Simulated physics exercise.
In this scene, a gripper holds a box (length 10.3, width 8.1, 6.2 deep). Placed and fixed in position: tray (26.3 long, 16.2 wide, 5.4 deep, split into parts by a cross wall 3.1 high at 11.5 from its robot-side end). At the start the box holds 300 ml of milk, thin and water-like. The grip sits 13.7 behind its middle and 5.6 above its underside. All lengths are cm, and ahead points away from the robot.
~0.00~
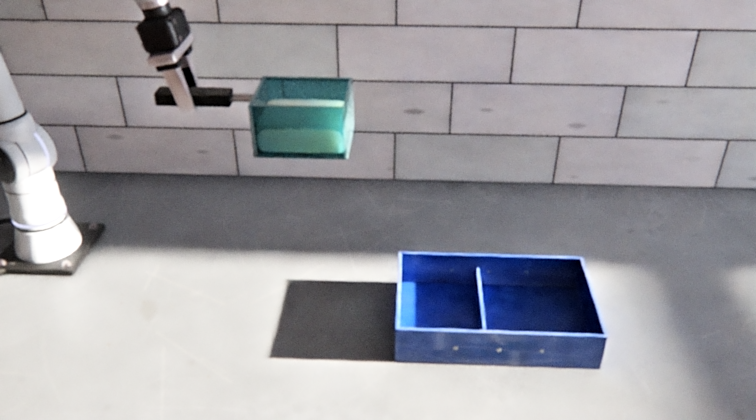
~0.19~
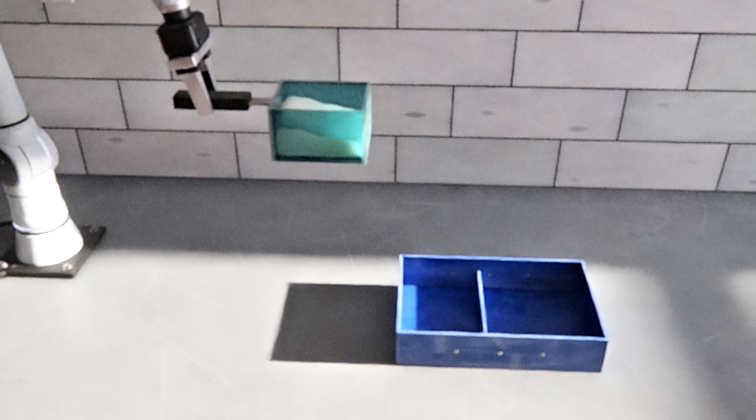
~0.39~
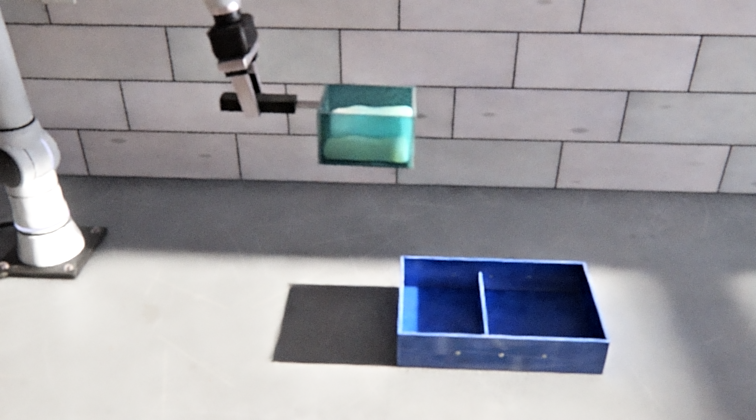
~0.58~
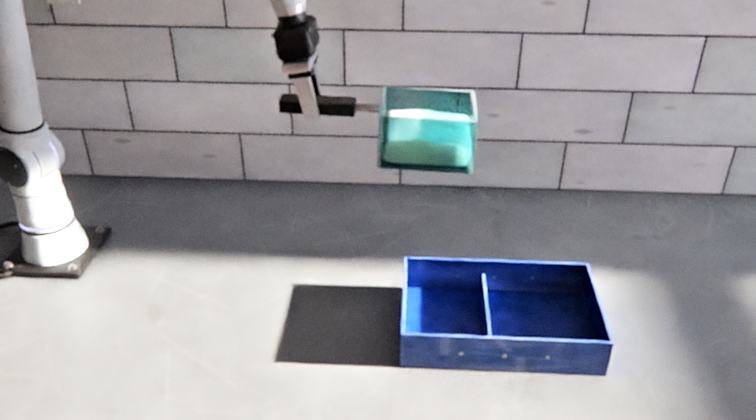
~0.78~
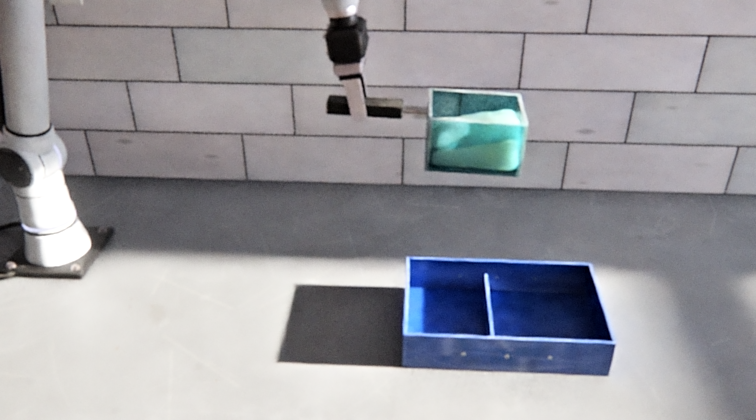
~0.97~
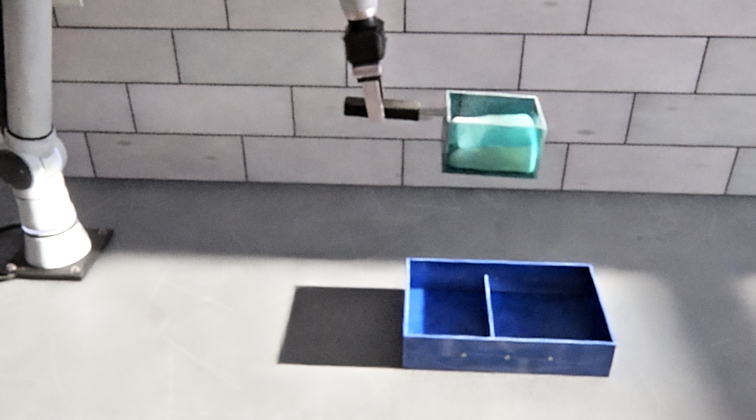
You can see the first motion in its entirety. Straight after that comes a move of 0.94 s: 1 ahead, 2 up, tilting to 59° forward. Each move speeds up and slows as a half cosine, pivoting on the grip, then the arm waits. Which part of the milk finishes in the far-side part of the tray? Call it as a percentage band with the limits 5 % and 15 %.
Band: Above 15 %.
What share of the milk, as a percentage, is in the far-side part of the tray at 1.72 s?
That share is roughly 5 percent.
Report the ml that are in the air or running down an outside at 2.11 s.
About 30 ml.
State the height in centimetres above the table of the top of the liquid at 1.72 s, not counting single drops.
Roughly 23 cm above the table.
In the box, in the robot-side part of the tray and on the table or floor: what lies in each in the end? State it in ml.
I'd estimate close to 110, 30 and 20 ml respectively.
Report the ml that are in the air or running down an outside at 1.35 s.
Estimate: Some 0 ml.
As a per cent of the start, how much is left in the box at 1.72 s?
Roughly 85 per cent of the start remains.
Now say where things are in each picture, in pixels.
In the first picture, box floor at (306, 138), level; upper third of the milk around (305, 115), from x 255 to 350, top at y 100; 305 ml in the box.
In the second picture, box floor at (323, 142), level; upper third of the milk around (306, 118), from x 275 to 365, top at y 100.
In the third picture, box floor at (368, 146), tilted 1° forward; upper third of the milk around (372, 123), from x 325 to 410, top at y 105.
In the fourth picture, box floor at (425, 150), tilted 2° forward; upper third of the milk around (424, 127), from x 380 to 470, top at y 110.
In the fifth picture, box floor at (470, 153), tilted 3° forward; upper third of the milk around (486, 129), from x 430 to 520, top at y 110.
In the sixth picture, box floor at (487, 155), tilted 3° forward; upper third of the milk around (498, 132), from x 445 to 535, top at y 115; 305 ml in the box.
After 1.35 s, tilted 22° forward, liquid up to 28 above the table; 305 ml in the box.
After 1.72 s, tilted 54° forward, liquid up to 23 above the table; 255 ml in the box, 15 ml in the far-side part, 35 ml in the air or running down outside.
After 2.11 s, tilted 59° forward, liquid up to 102 above the table; 150 ml in the box, 115 ml in the far-side part, 5 ml in the robot-side part, 30 ml in the air or running down outside.
After 2.91 s, tilted 59° forward, liquid up to 54 above the table; 140 ml in the far-side part, 115 ml in the box, 30 ml in the robot-side part, 20 ml on the table or floor.
At rest, 140 ml in the far-side part, 115 ml in the box, 30 ml in the robot-side part, 20 ml on the table or floor. That is 47 % in the far-side part of the tray.
